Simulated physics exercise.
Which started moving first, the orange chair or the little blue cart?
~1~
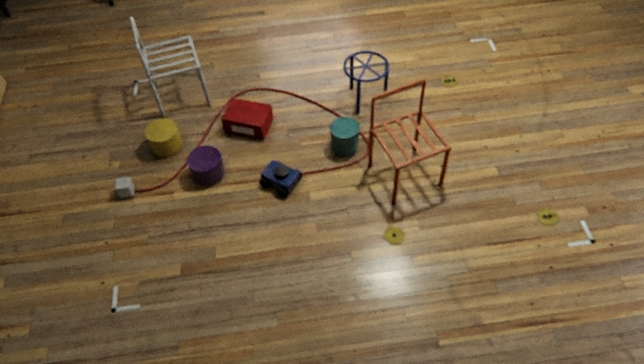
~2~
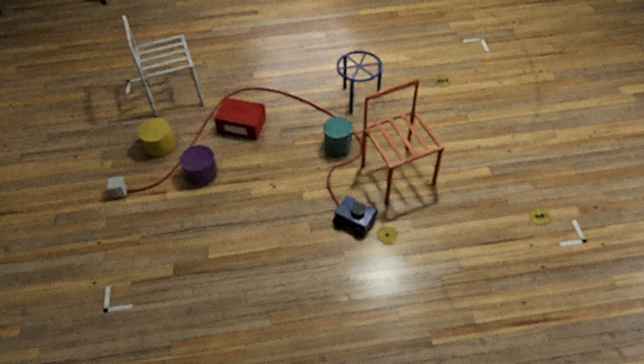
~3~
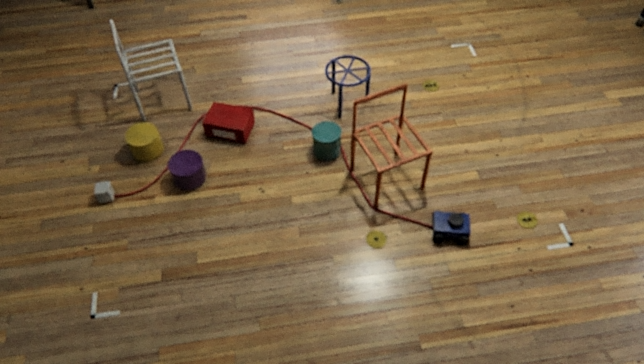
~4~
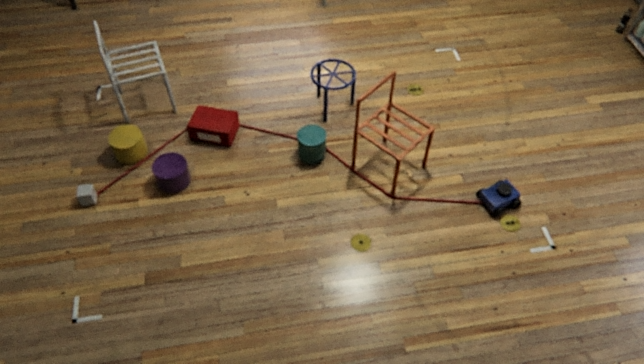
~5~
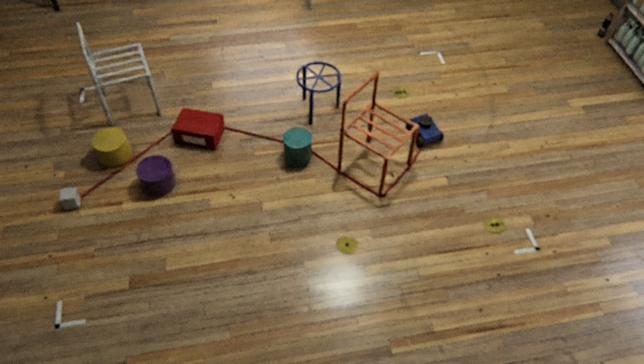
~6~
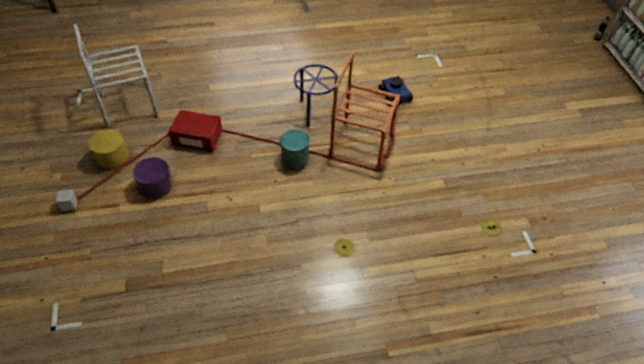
The little blue cart started moving first. The orange chair only shifted later, once the cart had rolled out to the right and the cord had straightened.
